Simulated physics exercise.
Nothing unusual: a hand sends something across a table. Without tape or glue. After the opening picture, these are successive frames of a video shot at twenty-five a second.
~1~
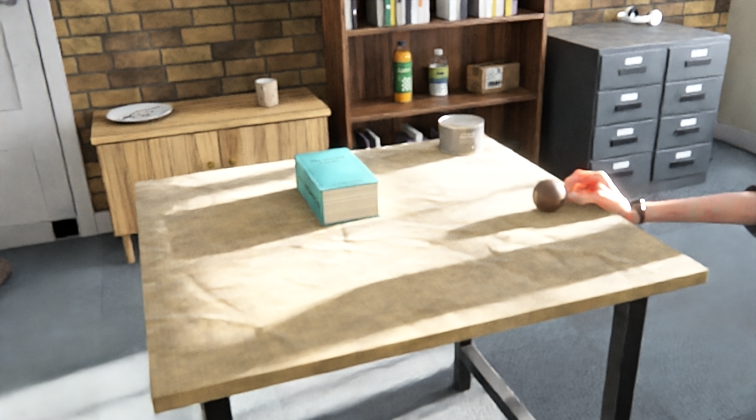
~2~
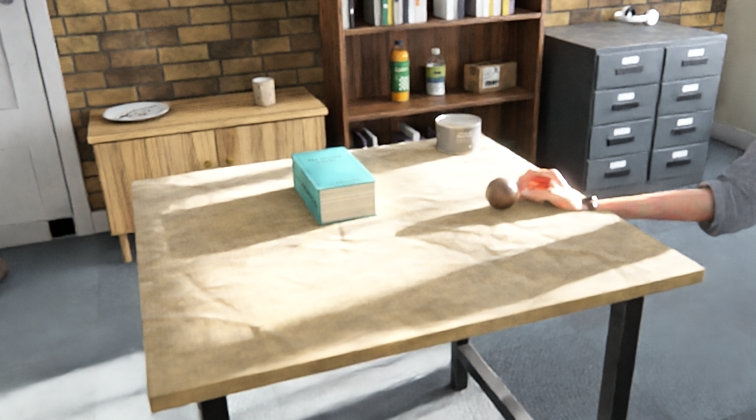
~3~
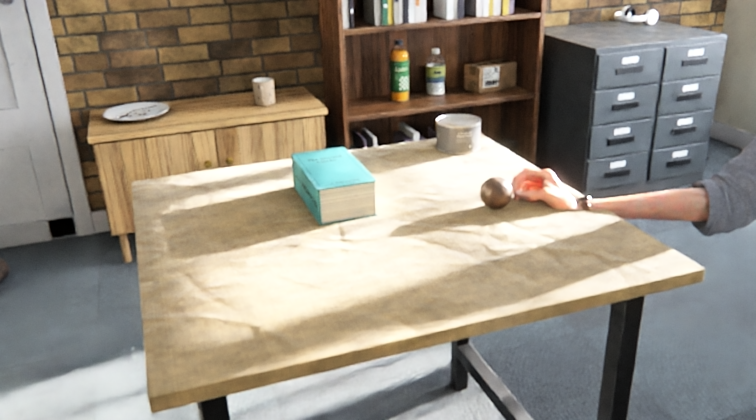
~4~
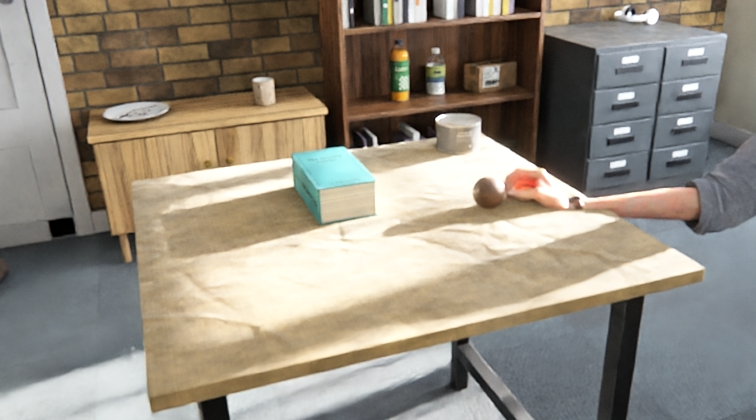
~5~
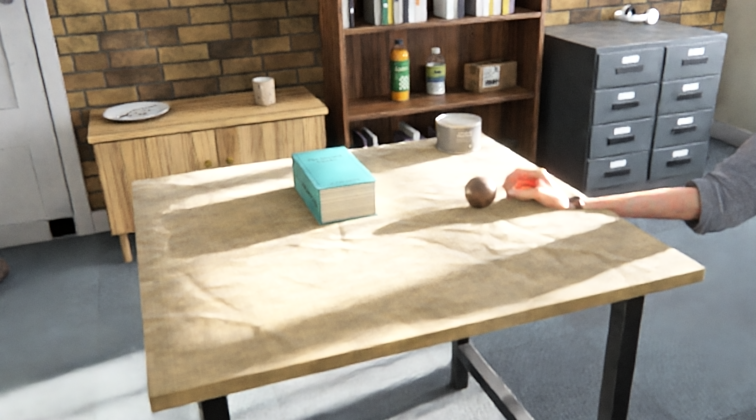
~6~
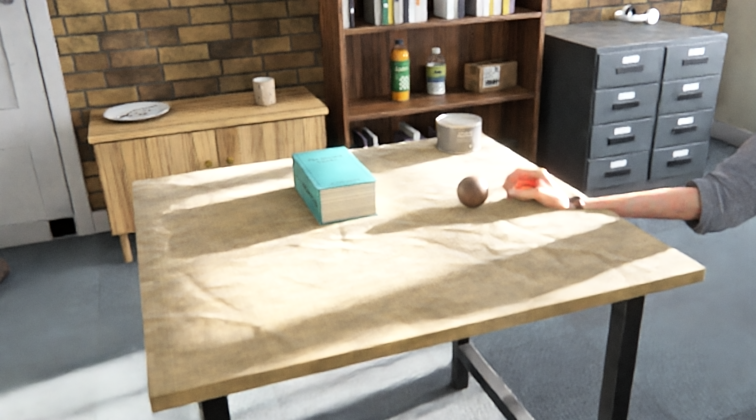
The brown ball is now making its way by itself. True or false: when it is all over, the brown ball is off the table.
False.
Then, 0.20 s after the last picture, brown ball rolled about its own width near (437, 190).
Then, 0.40 s after the last picture, brown ball rolled well along near (410, 189).
At rest, moved from the start, brown ball. Seen from the same camera at the end, brown ball near (384, 187).
